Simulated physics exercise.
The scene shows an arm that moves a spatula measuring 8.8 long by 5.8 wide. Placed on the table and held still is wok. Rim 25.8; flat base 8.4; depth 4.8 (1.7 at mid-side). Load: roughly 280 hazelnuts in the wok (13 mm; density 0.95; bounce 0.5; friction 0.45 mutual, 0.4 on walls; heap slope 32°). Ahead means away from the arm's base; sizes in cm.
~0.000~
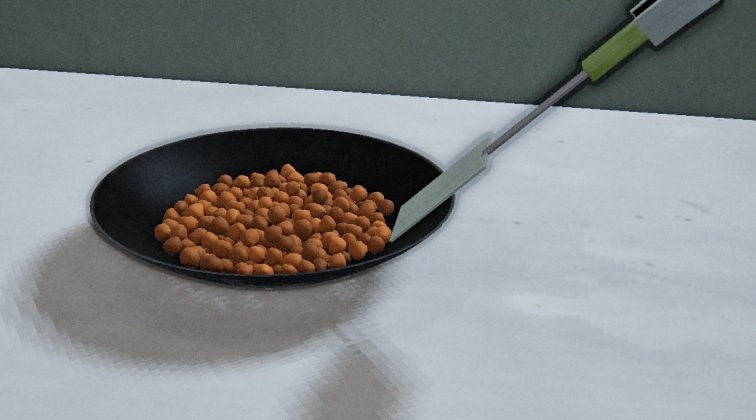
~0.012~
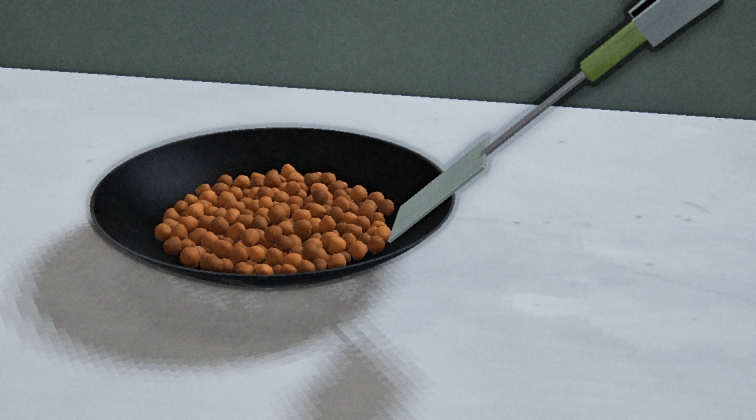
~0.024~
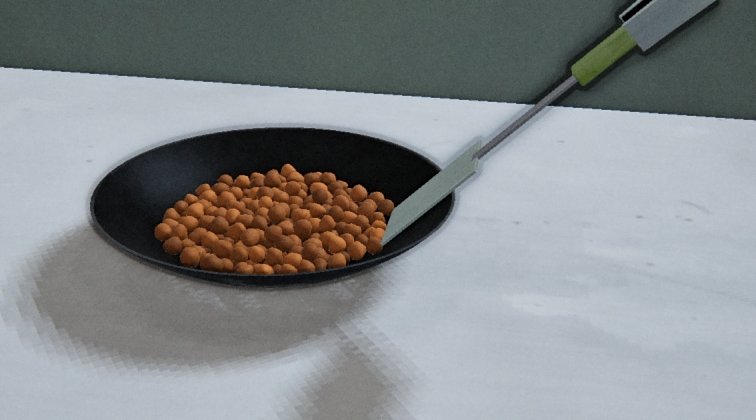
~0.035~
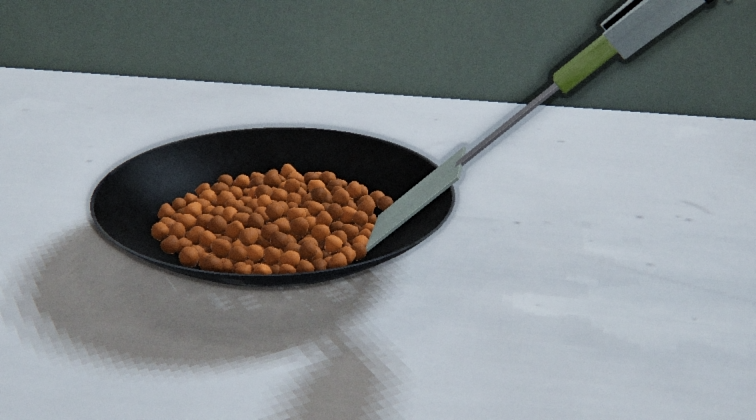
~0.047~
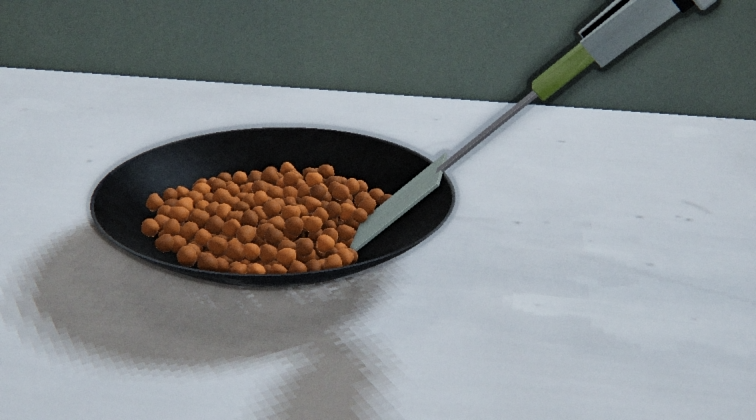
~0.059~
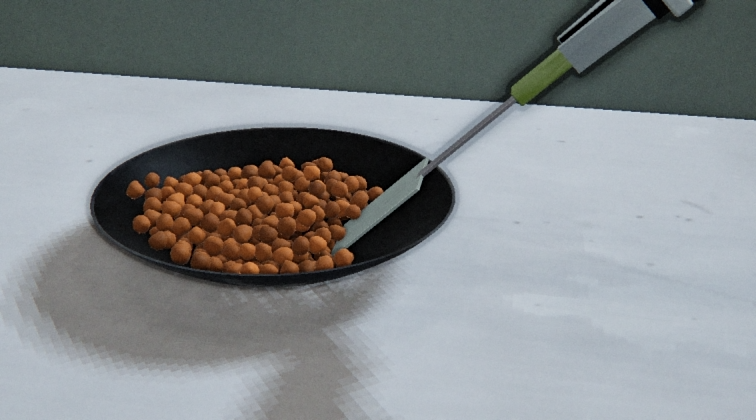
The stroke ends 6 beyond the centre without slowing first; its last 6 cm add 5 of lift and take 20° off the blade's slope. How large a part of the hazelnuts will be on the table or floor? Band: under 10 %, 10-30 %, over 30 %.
10-30 %.
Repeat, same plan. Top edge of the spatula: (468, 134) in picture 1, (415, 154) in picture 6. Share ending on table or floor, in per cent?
Near 10 in a hundred.
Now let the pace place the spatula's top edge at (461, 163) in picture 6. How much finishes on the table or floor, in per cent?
That share would be some 0 percent.
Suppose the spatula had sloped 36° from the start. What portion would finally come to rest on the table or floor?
It would be near 15 per cent.
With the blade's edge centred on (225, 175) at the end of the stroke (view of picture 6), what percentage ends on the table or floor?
About 10 per cent.
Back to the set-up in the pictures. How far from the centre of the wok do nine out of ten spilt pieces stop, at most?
It comes out at close to 85 centimetres.
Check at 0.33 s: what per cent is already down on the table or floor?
Roughly 10 percent.
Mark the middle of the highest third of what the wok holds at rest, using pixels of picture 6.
Around (181, 199).
After 0.09 s, sloping 45°, highest piece 6 above the table; 282 in the wok, 2 on the blade or in flight.
After 0.12 s, sloping 38°, highest piece 8 above the table; 279 in the wok, 5 on the blade or in flight.
After 0.33 s, sloping 25°, highest piece 13 above the table; 236 in the wok, 29 on the table or floor, 19 on the blade or in flight.
After 1.38 s, sloping 25°, highest piece 5 above the table; 236 in the wok, 48 on the table or floor.
In the end, 236 in the wok, 48 on the table or floor. That is 17 % on the table or floor.
